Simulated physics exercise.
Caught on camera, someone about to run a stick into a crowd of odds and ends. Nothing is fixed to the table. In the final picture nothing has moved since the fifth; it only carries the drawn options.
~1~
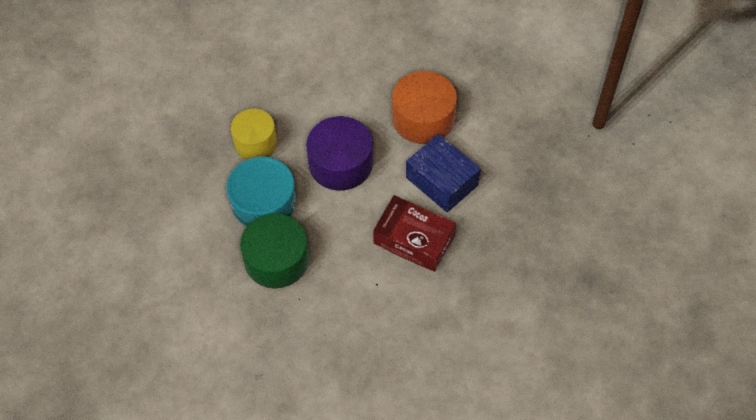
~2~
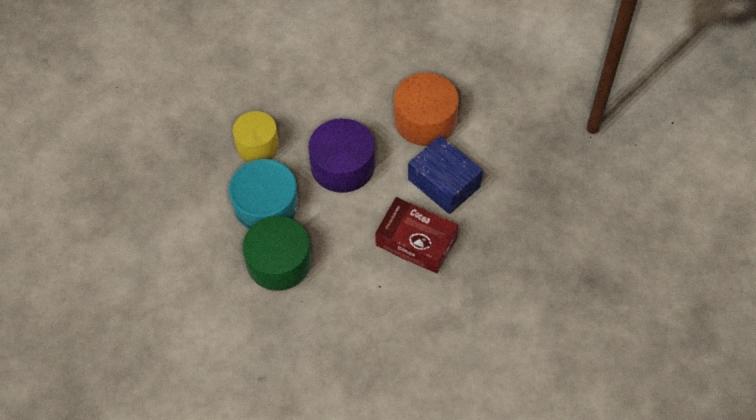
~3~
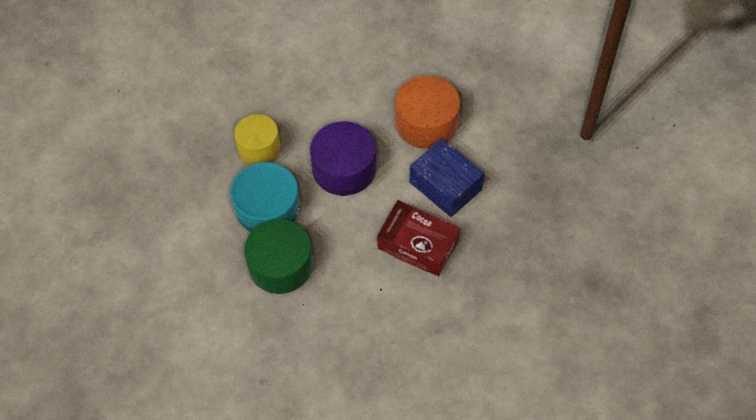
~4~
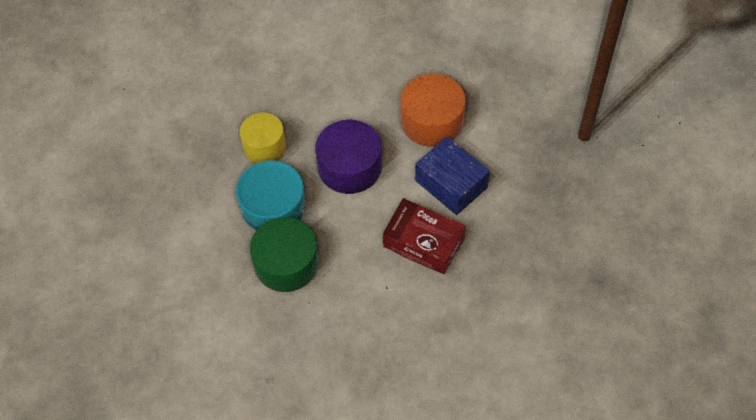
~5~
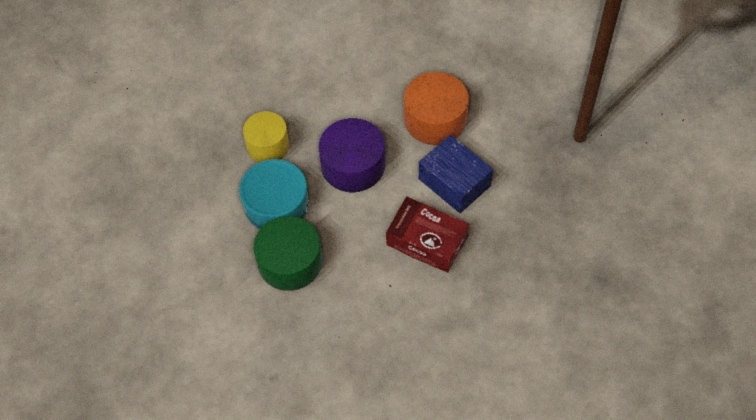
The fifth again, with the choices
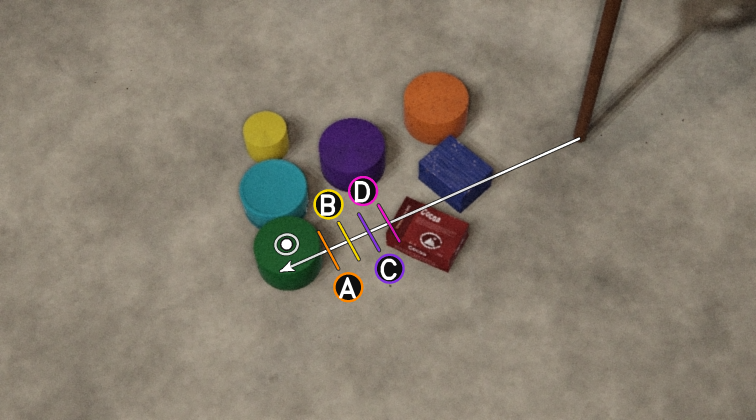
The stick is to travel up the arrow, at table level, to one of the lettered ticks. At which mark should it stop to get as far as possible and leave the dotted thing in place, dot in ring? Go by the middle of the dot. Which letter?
Stop at A.
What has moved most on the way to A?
It is the blue block.
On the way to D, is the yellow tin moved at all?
No.
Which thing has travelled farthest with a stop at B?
The blue block has gone farthest.
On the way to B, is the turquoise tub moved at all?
No.
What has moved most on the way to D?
The blue block.
On the marked copy, A at (328, 250); B at (349, 241); C at (369, 232); D at (389, 223); the arrow from (579, 139) to (281, 271); the white dot at (287, 244).
Following A. Soon after the start, foot of the stick (493, 178).
Later, foot of the stick (403, 218); blue block (393, 183); red packet (422, 241).
In the end, foot of the stick (329, 251); blue block (390, 184); red packet (419, 245); the dot is still in its ring.
As for the rest, B keeps the dot in but is short; C keeps the dot in but is short; D keeps the dot in but is short.
